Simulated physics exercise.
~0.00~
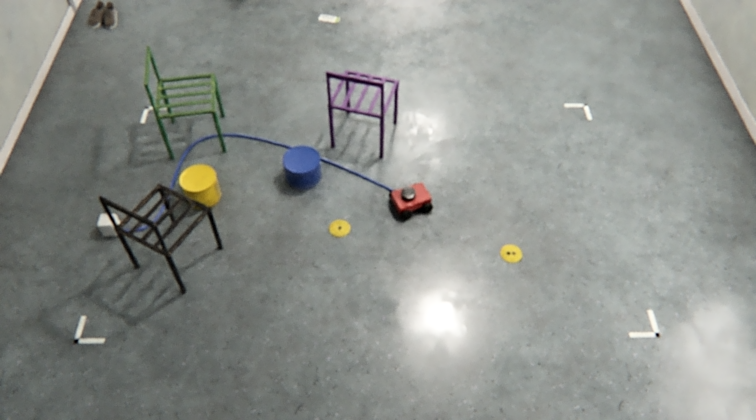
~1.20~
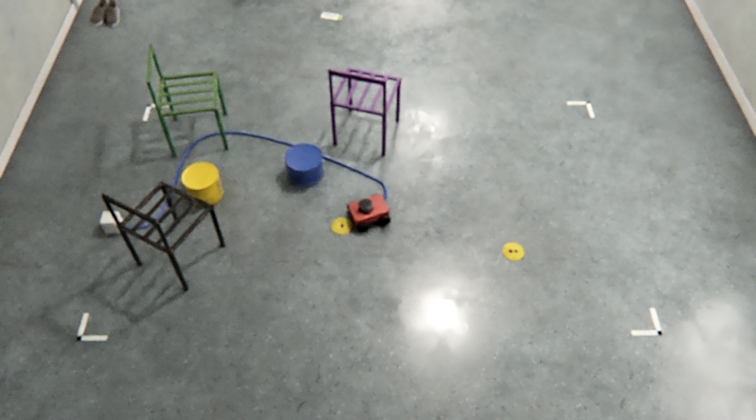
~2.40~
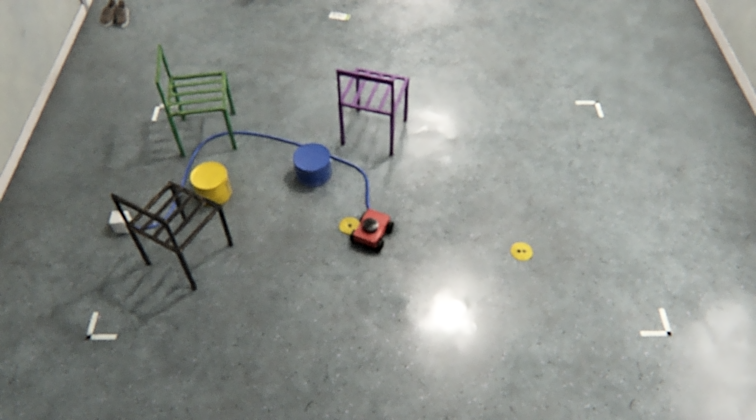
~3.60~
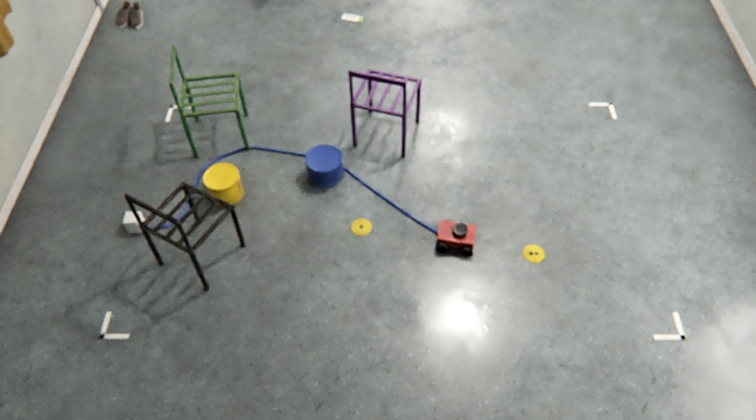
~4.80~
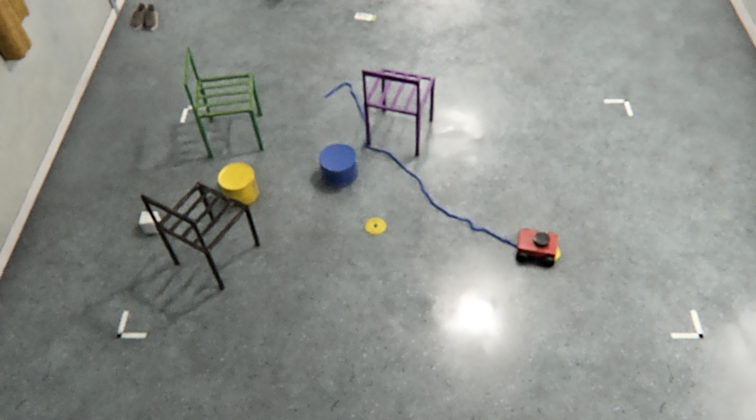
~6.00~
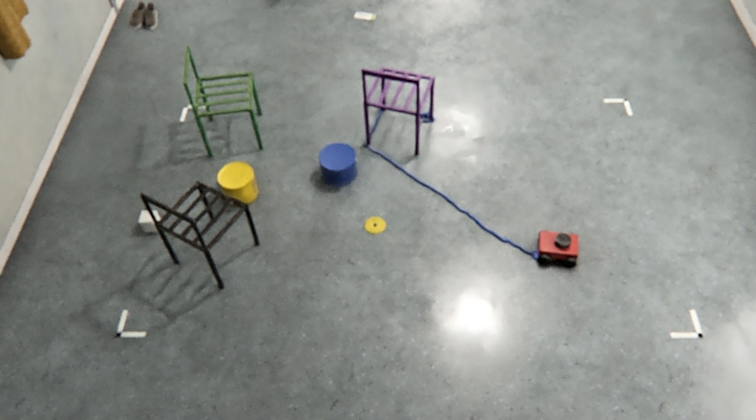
At the start, a small red cart sits on a grey floor, trailing a blue lead past a blue bin toward a yellow bin and a black chair, with green and purple chairs behind. The cart moves left to the nearer yellow mark, then turns and shifts slightly down beside it. Next it drives right, pulling the lead straighter past the blue bin. As it reaches the second yellow mark, the plug is out and the lead's loose end has swept toward the purple chair. The cart finally edges right, lead trailing from that chair, while the chairs and bins stay standing.
